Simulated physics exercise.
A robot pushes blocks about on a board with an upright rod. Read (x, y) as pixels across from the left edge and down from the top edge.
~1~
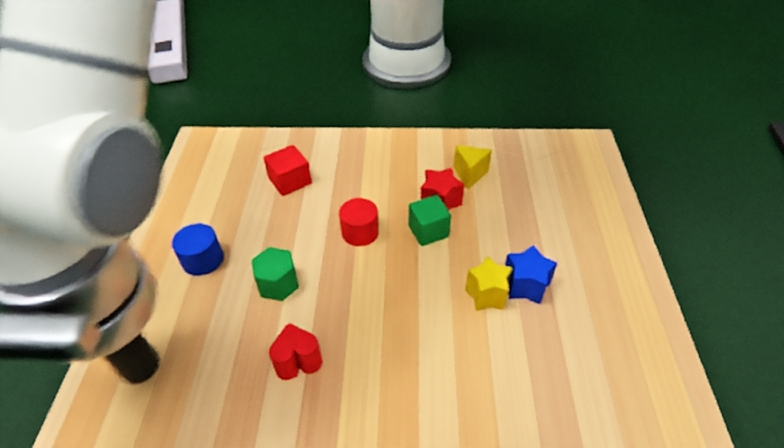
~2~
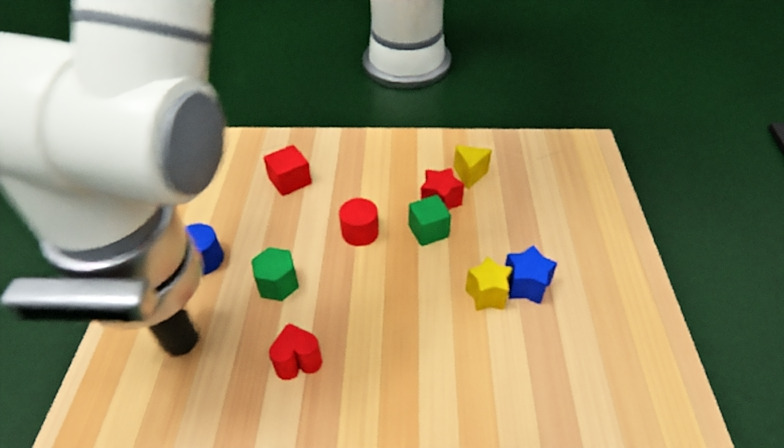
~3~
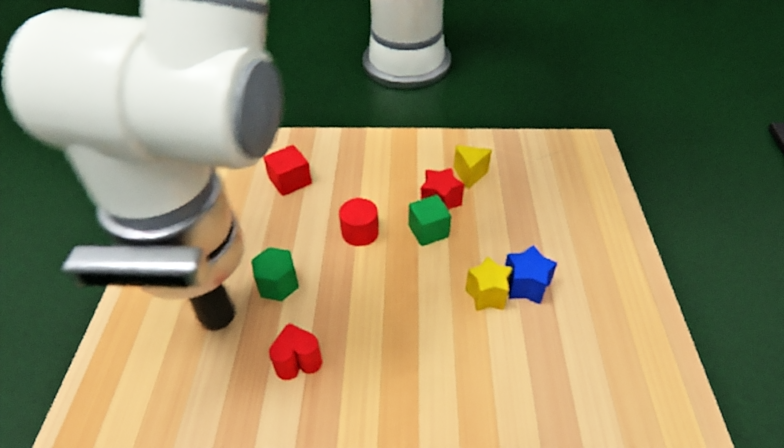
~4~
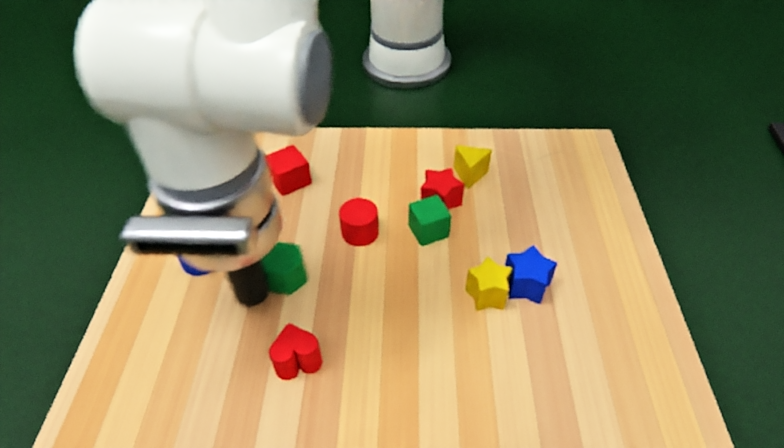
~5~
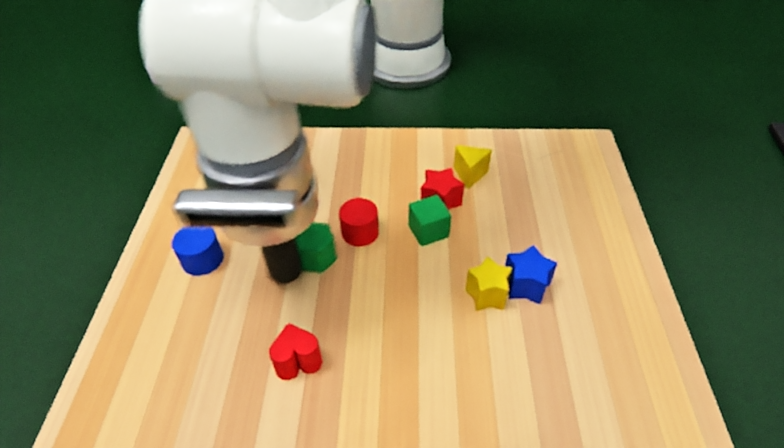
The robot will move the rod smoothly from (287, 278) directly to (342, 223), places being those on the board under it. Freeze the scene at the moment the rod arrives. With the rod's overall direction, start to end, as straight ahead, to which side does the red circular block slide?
Right.
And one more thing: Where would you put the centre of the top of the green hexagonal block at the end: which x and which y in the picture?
The middle of its upper face will lie at (363, 183).
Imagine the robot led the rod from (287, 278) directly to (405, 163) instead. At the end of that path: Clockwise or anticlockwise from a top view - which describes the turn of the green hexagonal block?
The sense of turning is anti-clockwise.
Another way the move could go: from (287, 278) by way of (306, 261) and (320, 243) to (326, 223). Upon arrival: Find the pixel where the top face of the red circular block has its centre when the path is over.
It is at (392, 194).
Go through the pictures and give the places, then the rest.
Tip of the rod (141, 368), middles of tops, blue circular block (193, 238), green hexagonal block (272, 263), red circular block (358, 211), in the first picture.
Rod (181, 341), nothing pushed, in the second picture.
Rod (218, 316), nothing pushed, in the third picture.
Rod (253, 293), green hexagonal block (281, 257), in the fourth picture.
Rod (285, 272), blue circular block (193, 238), green hexagonal block (313, 236), red circular block (358, 211), in the fifth picture.
On the path given first. Halfway along, rod (315, 243); green hexagonal block (341, 208); red circular block (377, 200).
At the end, rod (341, 217); blue circular block unmoved; green hexagonal block (363, 183); red circular block (401, 188).
